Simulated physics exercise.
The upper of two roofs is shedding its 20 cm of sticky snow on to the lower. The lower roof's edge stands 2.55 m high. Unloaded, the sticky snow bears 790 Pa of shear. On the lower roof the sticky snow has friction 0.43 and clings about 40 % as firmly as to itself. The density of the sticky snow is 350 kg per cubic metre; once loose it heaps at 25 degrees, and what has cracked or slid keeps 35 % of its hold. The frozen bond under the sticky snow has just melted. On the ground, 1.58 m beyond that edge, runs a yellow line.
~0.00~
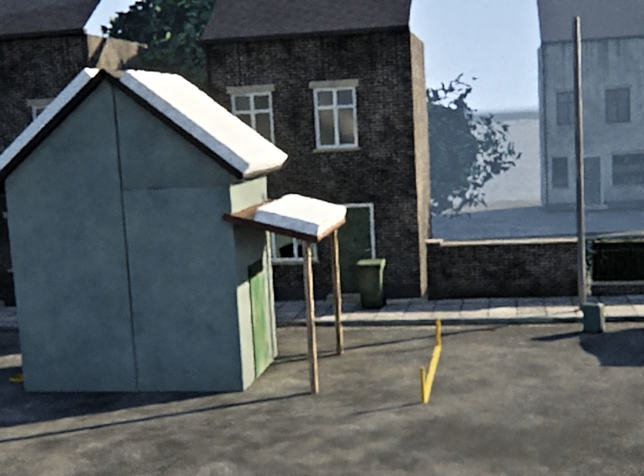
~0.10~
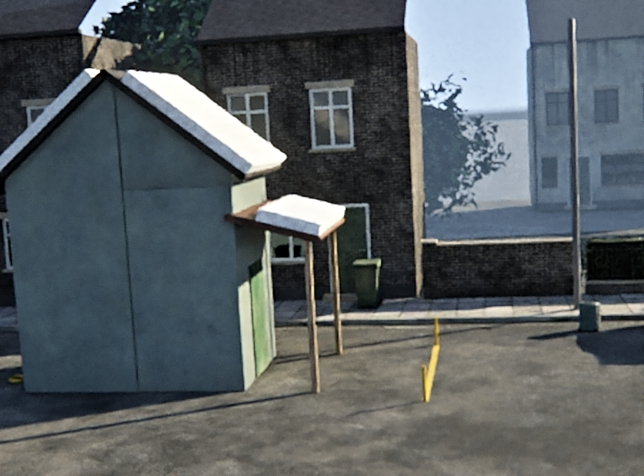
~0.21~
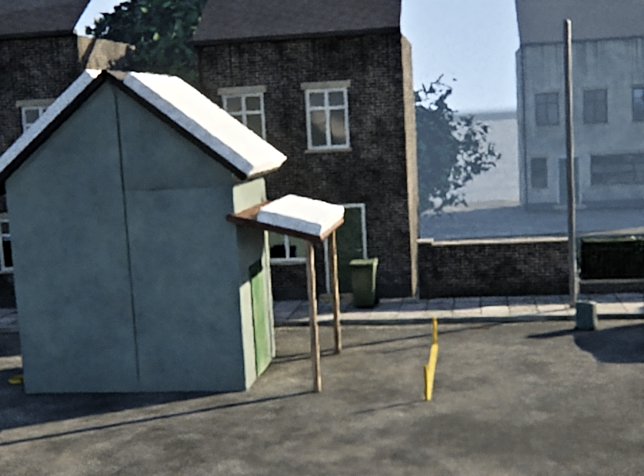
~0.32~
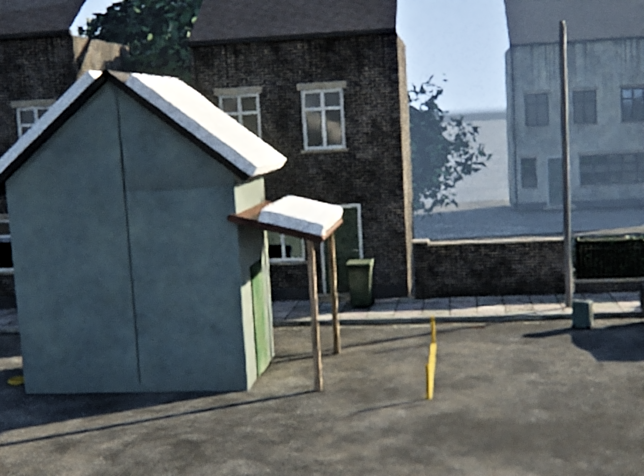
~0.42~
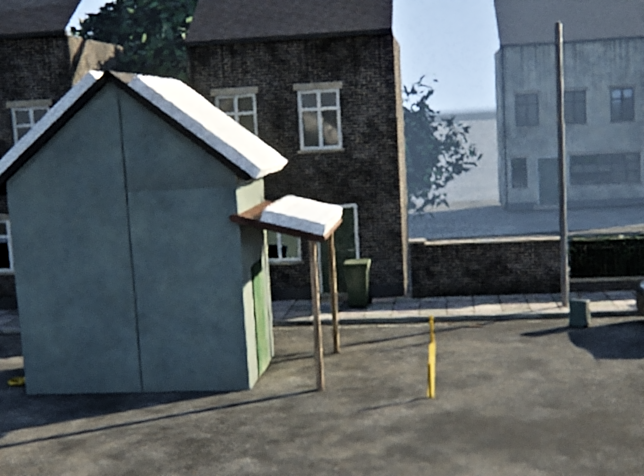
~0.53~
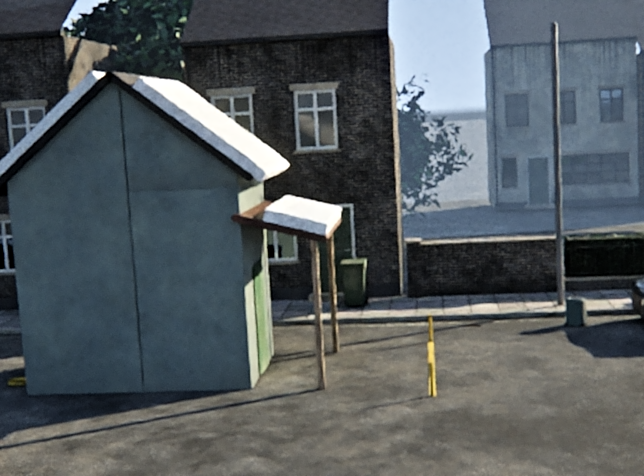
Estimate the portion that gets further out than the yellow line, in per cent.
It comes to some 0 %.
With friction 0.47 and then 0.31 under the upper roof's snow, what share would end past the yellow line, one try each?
In that order: 3 %, 20 %.
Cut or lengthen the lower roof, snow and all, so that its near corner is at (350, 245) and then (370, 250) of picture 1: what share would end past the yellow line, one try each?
In turn about 0 %, 0 %.
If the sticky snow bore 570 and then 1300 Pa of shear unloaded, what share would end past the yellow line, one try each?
In turn about 5 %, 0 %.
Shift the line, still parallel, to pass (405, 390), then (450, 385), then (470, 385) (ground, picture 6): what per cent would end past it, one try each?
In turn about 2 %, 0 %, 0 %.
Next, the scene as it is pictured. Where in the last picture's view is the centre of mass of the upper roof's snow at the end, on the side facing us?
At about (305, 254).
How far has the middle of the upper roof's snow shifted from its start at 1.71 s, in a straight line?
About 1.4 m.
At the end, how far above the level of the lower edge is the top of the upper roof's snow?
Roughly 0.8 m.
By 1.07 s, none is below the lower edge and 0 % is past the line.
By 1.71 s, none is below the lower edge and 0 % is past the line.
By 2.36 s, none is below the lower edge and 0 % is past the line.
By 3.00 s, 23 % is below the lower edge and 0 % is past the line.
By 4.20 s, at the end, 23 % is below the lower edge and 0 % is past the line.
